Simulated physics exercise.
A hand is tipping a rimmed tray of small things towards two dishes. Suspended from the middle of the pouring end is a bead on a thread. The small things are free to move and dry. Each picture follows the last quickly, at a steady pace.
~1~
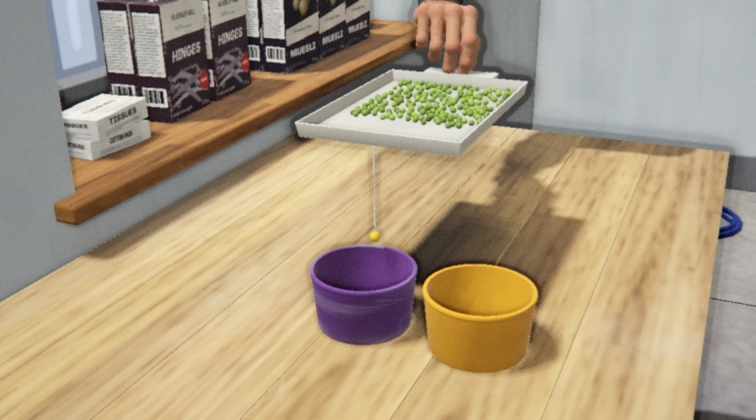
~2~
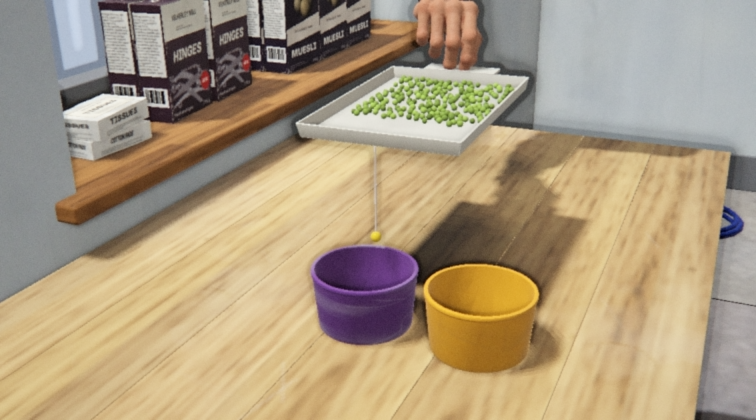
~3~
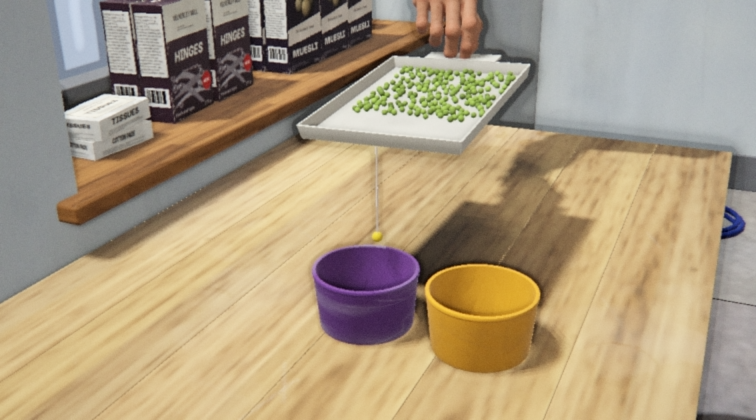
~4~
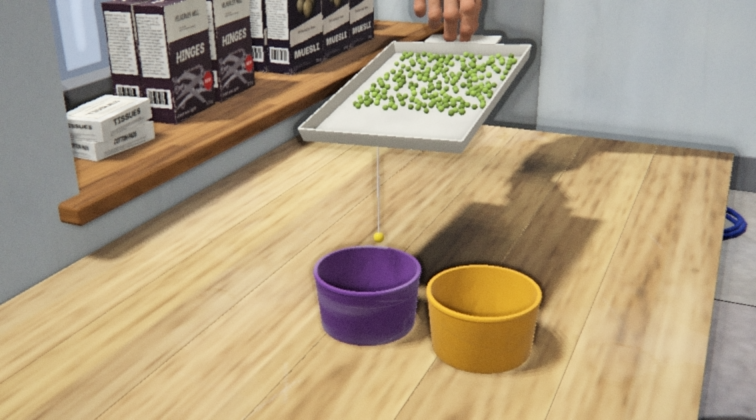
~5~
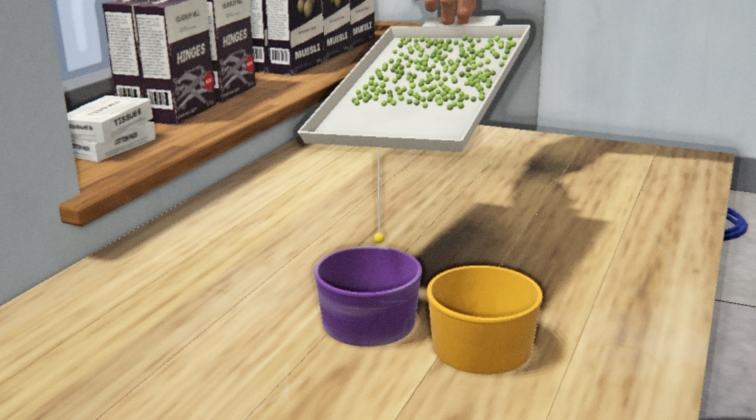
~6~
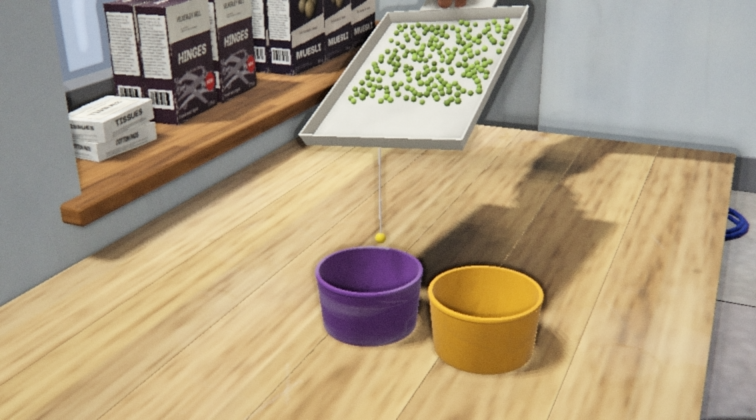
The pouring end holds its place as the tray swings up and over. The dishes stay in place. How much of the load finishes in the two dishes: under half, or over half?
Watching it, the dishes let slip most of it.
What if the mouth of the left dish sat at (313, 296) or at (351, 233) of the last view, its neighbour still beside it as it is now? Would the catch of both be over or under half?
Shy of half, then shy of half.
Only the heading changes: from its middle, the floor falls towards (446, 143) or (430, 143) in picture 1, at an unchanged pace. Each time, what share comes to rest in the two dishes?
Roughly 40 percent, then 40 percent.
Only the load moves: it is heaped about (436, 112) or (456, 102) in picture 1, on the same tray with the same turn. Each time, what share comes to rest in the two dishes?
Roughly 40 per cent, and 40 per cent.
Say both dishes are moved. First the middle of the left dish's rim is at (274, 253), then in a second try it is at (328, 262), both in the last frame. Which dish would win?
For the first placement, the left-side one; for the second placement, the left-side one.
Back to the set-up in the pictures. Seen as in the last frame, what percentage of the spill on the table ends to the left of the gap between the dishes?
Reading: Around 100 %.
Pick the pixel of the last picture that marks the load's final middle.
I'd place the middle at about (302, 314).
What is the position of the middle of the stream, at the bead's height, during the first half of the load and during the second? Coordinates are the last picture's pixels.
Early half (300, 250), late half (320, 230).
Soon, tray tipped steeply; about half on the tray; a small part in the left dish; a small part outside both; about a quarter in the air.
A while on, tray tipped past a quarter turn; a small part on the tray; about a quarter in the left dish; about half outside both; about a quarter in the air.
Towards the end, tray tipped past a quarter turn; about a quarter in the left dish; most outside both.
Finally, tray tipped past a quarter turn; none in the right dish; about a quarter in the left dish; most outside both.
